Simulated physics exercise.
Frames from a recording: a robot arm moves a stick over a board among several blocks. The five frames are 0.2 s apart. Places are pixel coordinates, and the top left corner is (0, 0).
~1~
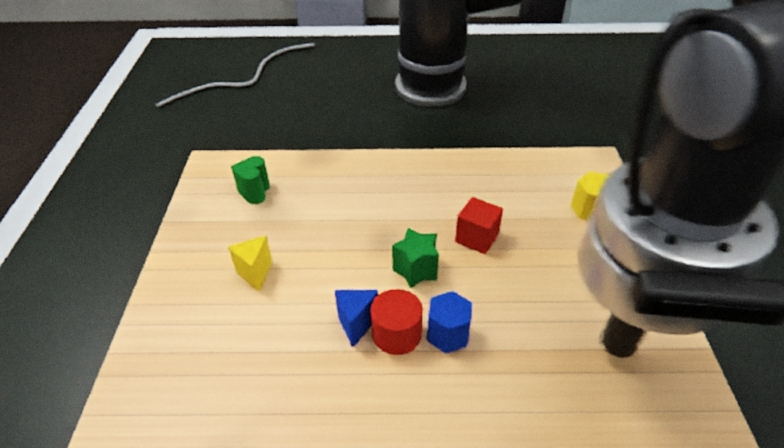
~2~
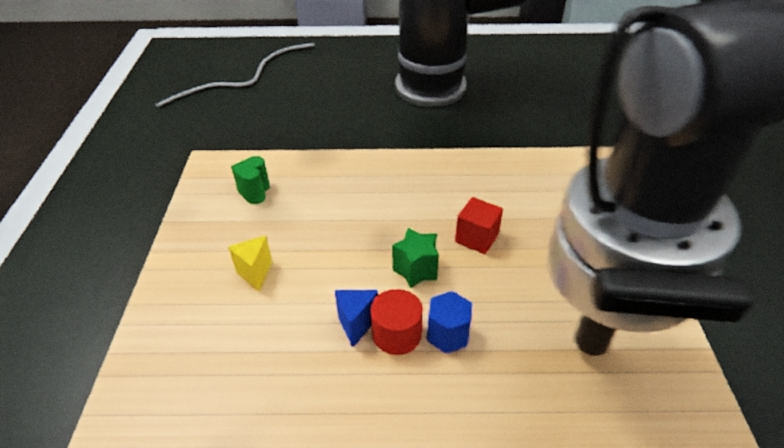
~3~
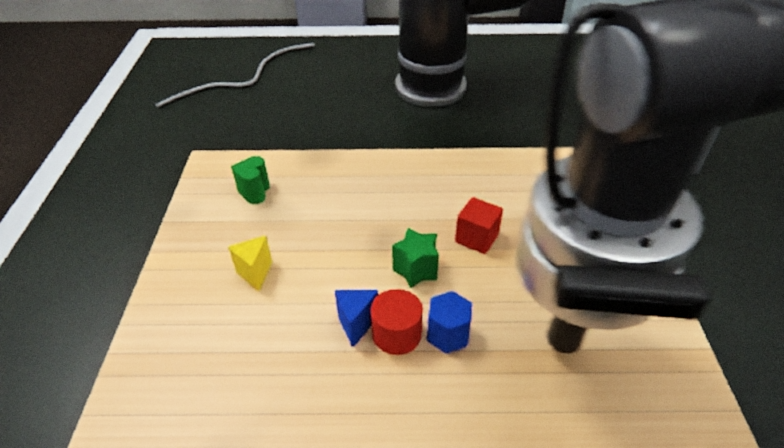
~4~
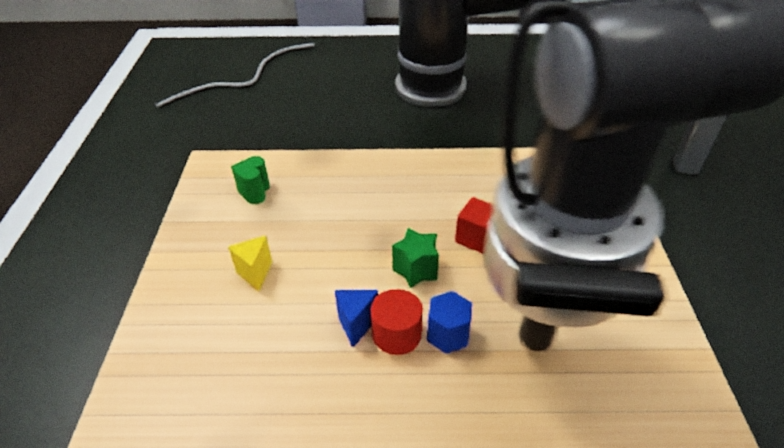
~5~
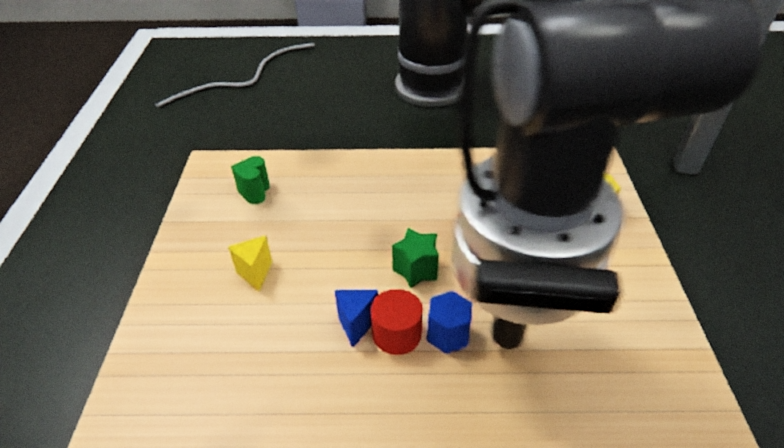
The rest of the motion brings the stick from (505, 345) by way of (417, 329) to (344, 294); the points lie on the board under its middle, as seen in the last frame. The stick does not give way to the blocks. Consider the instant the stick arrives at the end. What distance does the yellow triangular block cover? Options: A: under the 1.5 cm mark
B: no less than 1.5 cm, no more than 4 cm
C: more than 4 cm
I'll go with A - under the 1.5 cm mark.
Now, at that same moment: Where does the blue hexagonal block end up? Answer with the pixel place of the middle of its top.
Near (303, 274).
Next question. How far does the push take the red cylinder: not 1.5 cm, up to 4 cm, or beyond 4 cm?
It falls in the over 4 cm band.
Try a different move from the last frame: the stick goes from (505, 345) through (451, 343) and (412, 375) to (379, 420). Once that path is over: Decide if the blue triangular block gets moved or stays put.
By the last moment of the path, the blue triangular block has shifted.
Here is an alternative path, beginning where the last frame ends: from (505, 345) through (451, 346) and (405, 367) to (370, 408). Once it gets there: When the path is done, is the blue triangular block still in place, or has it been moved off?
By then it is displaced.
On the path given first. One third of the way, stick (445, 327); blue triangular block (324, 296), turned 20° anticlockwise; red cylinder (361, 303); blue hexagonal block (408, 304).
Two thirds of the way, stick (389, 308); blue triangular block (266, 292), turned 15° anticlockwise; red cylinder (304, 296); blue hexagonal block (350, 289), turned 15° anticlockwise.
At the end, stick (343, 284); yellow triangular block in place; blue triangular block (221, 299), turned 30° anticlockwise; red cylinder (262, 294); blue hexagonal block (303, 274), turned 45° anticlockwise.
